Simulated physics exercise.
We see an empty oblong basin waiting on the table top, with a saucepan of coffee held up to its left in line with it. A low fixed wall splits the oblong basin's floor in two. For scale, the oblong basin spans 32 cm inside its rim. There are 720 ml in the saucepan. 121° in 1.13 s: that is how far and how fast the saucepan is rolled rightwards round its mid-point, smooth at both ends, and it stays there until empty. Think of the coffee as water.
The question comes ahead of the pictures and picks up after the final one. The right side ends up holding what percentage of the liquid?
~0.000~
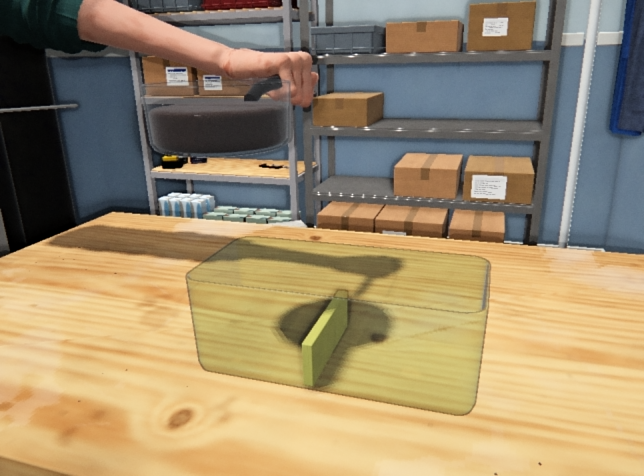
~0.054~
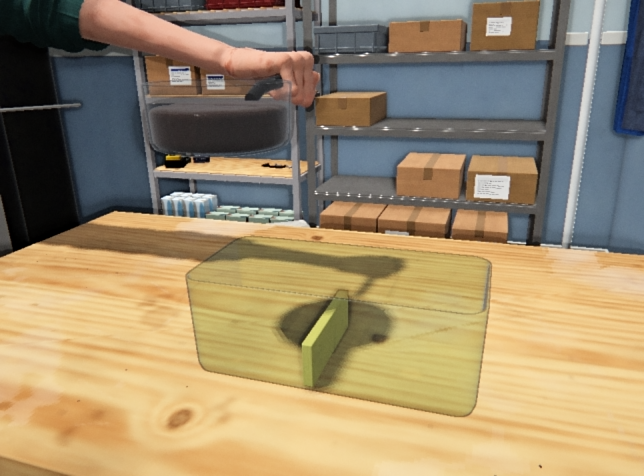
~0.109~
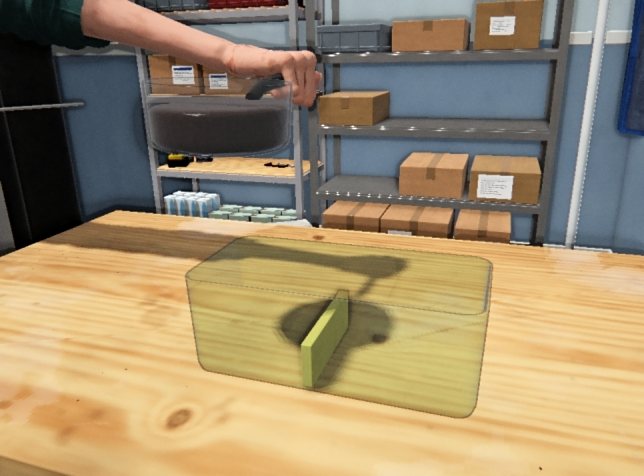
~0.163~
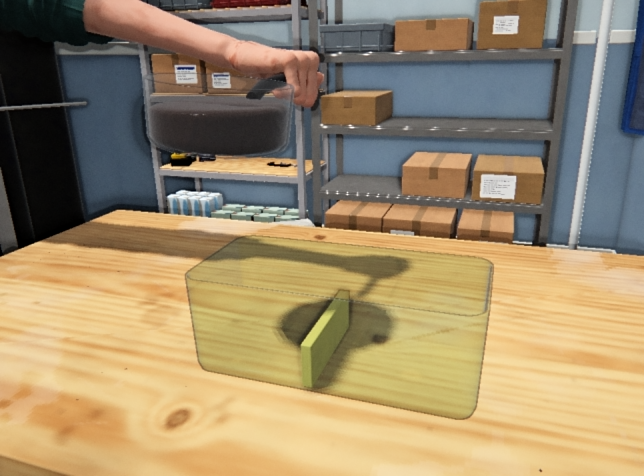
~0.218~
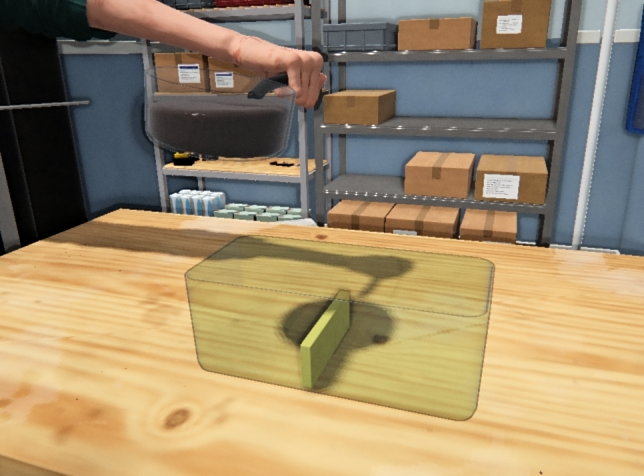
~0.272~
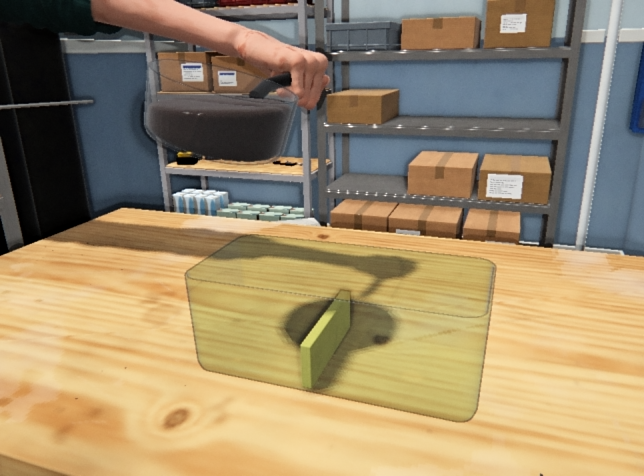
About 60 in every hundred parts.
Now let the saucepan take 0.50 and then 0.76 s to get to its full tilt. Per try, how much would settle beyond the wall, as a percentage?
About 35 %, then about 50 %.
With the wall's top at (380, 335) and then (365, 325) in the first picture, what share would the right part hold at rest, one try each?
Around 5 and 10 percent, in that order.
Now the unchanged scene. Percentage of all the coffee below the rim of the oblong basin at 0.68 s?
About 20 per cent.
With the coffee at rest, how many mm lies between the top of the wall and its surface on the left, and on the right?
Close to 38 mm left and close to 34 mm right.
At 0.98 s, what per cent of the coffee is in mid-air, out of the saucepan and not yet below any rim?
Around 7 percent of it is airborne.
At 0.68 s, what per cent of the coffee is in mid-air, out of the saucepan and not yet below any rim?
Share: Roughly 44 per cent.
By 0.68 s the tilt is 79° and 36 per cent is still to pour, 2 is left of the wall and 17 right of it.
By 0.98 s the tilt is 116° and 3 per cent is still to pour, 30 is left of the wall and 59 right of it.
By 1.29 s the tilt is 121° and 0 per cent is still to pour, 39 is left of the wall and 60 right of it.
By 1.63 s the tilt is 121° and 0 per cent is still to pour, 39 is left of the wall and 60 right of it.
At rest 39 per cent lies left of the wall, 60 right of it and 1 outside.
